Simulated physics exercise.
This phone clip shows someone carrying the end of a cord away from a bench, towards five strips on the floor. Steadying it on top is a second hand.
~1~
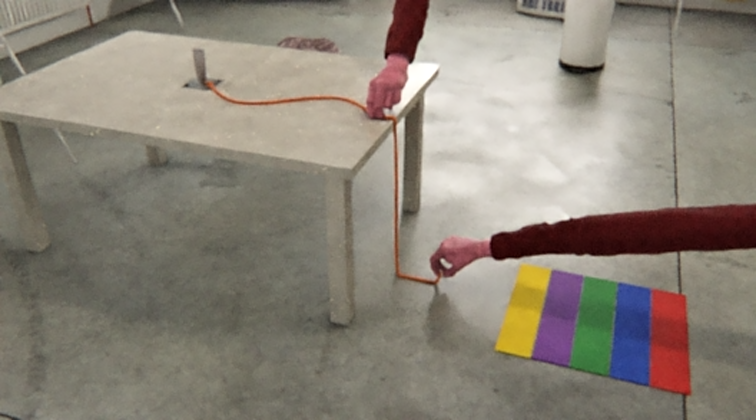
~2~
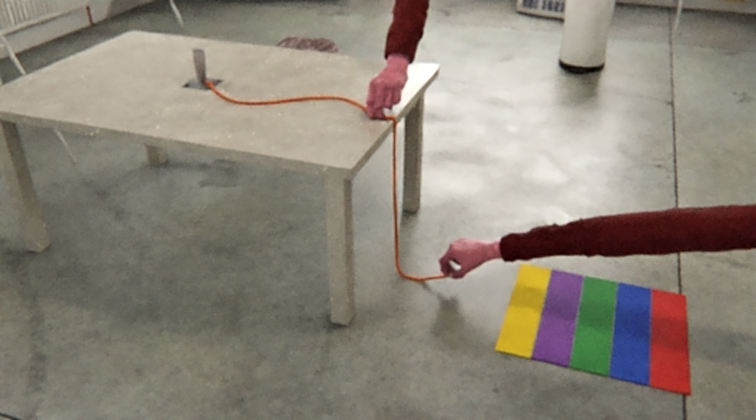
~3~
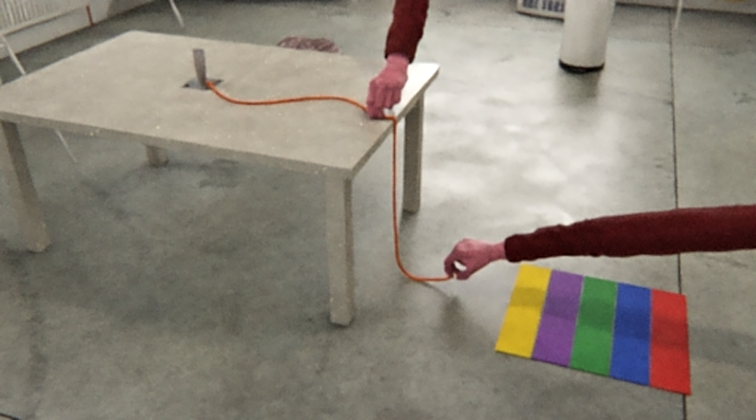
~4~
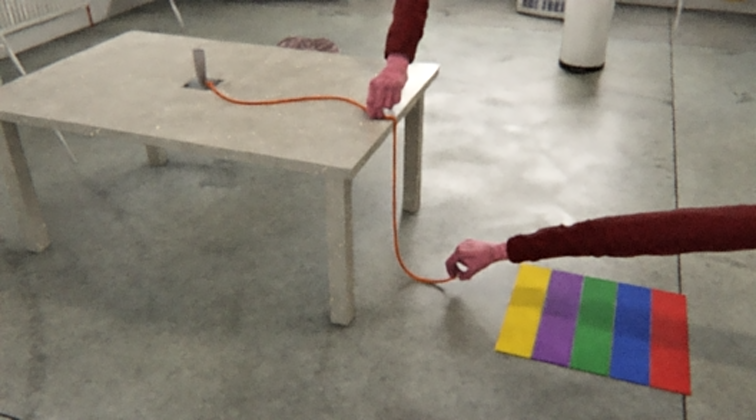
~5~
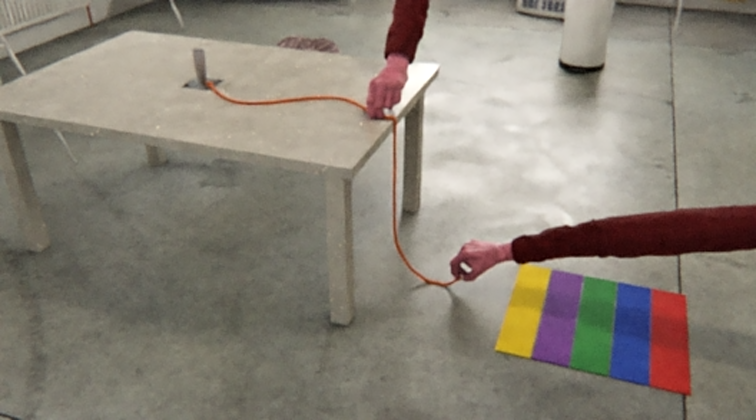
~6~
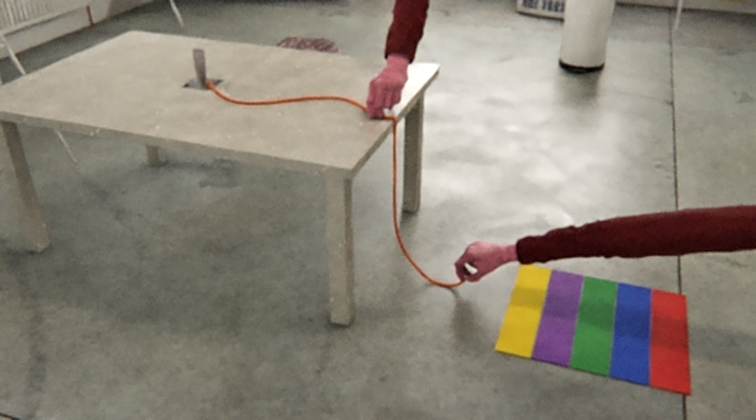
In the video, one hand holds an orange cord at the edge of a bench while another hand, near the floor, draws the cord's end slightly to the right, towards five coloured strips.
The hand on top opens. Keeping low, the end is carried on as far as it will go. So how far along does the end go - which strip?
Along to the green strip.
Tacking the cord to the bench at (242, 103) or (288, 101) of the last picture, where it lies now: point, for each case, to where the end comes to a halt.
Try one gives (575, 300); try two gives (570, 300).
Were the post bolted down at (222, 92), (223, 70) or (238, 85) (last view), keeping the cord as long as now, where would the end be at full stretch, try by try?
Taking the tries in turn, you get (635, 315), (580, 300) and (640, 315).
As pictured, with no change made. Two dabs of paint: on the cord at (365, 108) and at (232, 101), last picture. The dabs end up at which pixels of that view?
First: (389, 115). Second: (257, 92).
Soon after, end near (525, 290); over yellow.
Then, end near (568, 299); over purple.
At full stretch, end near (595, 305); over green. Over green.
